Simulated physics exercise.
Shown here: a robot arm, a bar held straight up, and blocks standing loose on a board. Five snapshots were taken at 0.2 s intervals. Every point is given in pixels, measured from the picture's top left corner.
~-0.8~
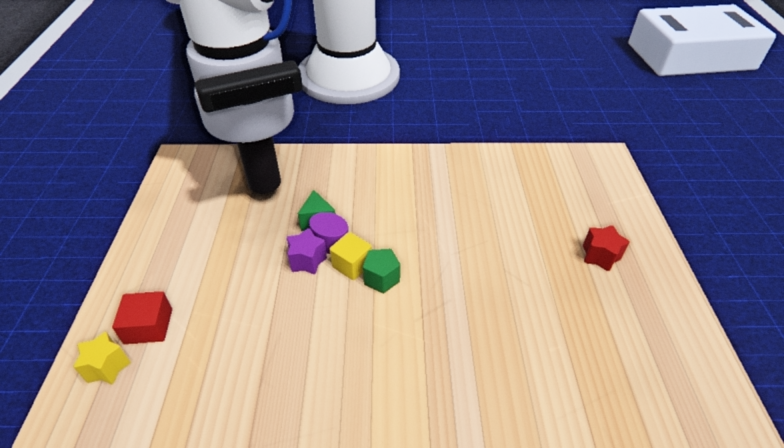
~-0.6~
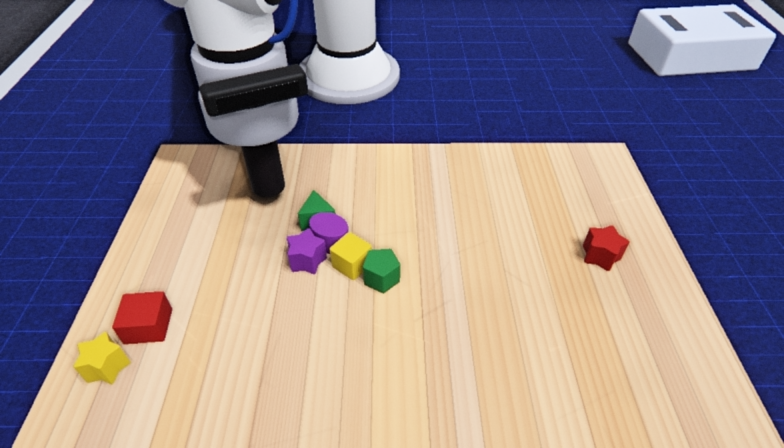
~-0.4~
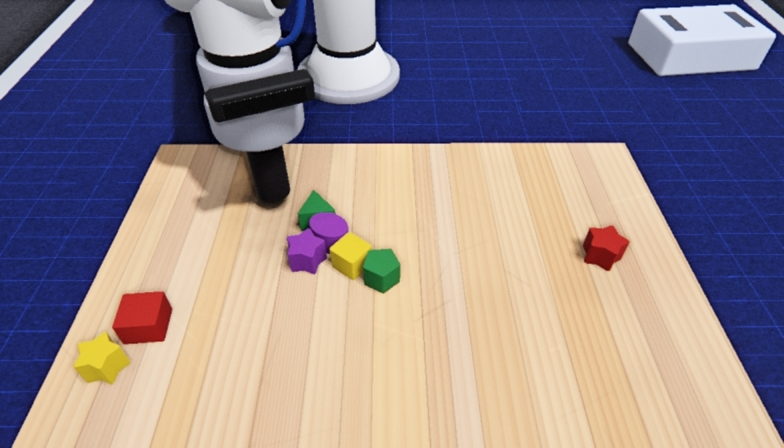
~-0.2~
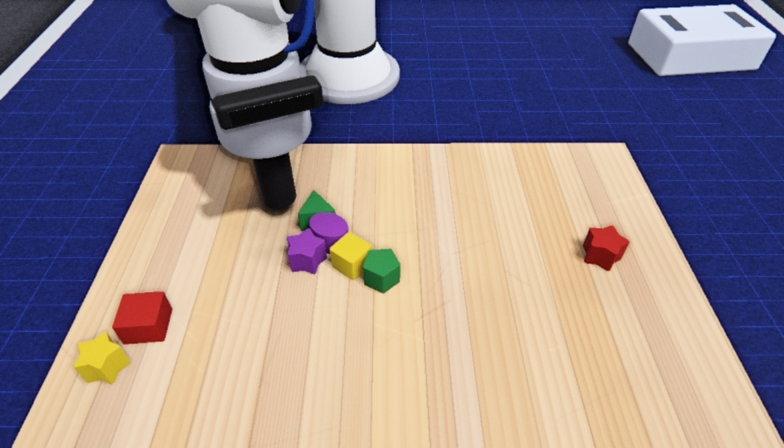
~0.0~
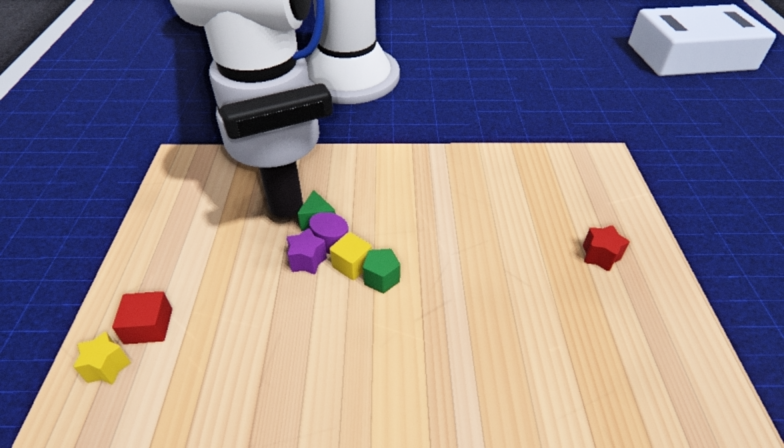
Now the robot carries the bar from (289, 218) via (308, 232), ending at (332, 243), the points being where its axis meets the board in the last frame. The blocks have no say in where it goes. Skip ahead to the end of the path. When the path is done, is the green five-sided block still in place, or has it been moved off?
When the path is over, the green five-sided block has left its spot.
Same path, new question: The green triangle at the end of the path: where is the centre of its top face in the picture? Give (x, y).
Roughly at (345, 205).
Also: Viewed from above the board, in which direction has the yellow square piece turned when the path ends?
Viewed from above, clockwise.
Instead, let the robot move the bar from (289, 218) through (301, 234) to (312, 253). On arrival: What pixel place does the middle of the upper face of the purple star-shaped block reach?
It will end up at (313, 260).
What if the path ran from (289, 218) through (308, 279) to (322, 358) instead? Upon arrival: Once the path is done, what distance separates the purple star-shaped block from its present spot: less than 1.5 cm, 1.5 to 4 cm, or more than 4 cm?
It will fall in the top band, over 4 cm.
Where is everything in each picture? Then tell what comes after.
The first frame shows tip of the bar at (265, 183), middles of tops, purple star-shaped block at (304, 243), green triangle at (315, 204), purple oval at (329, 224), yellow square piece at (351, 247), green five-sided block at (381, 261).
The second frame shows bar at (269, 187), nothing pushed.
The third frame shows bar at (274, 192), nothing pushed.
The fourth frame shows bar at (280, 198), nothing pushed.
The fifth frame shows bar at (286, 206), purple star-shaped block at (304, 243), green triangle at (315, 204), purple oval at (329, 224), yellow square piece at (351, 247), green five-sided block at (381, 261).
On the path given first. Halfway along, bar at (306, 220); green triangle at (334, 204), turned 25° anticlockwise; purple oval at (342, 226), turned 15° clockwise; yellow square piece at (355, 251), turned 15° clockwise; green five-sided block at (387, 267).
At the end, bar at (331, 231); purple star-shaped block at (312, 248), turned 50° clockwise; green triangle at (345, 205), turned 70° anticlockwise; purple oval at (366, 229), turned 20° clockwise; yellow square piece at (362, 255), turned 55° clockwise; green five-sided block at (391, 274), turned 35° anticlockwise.
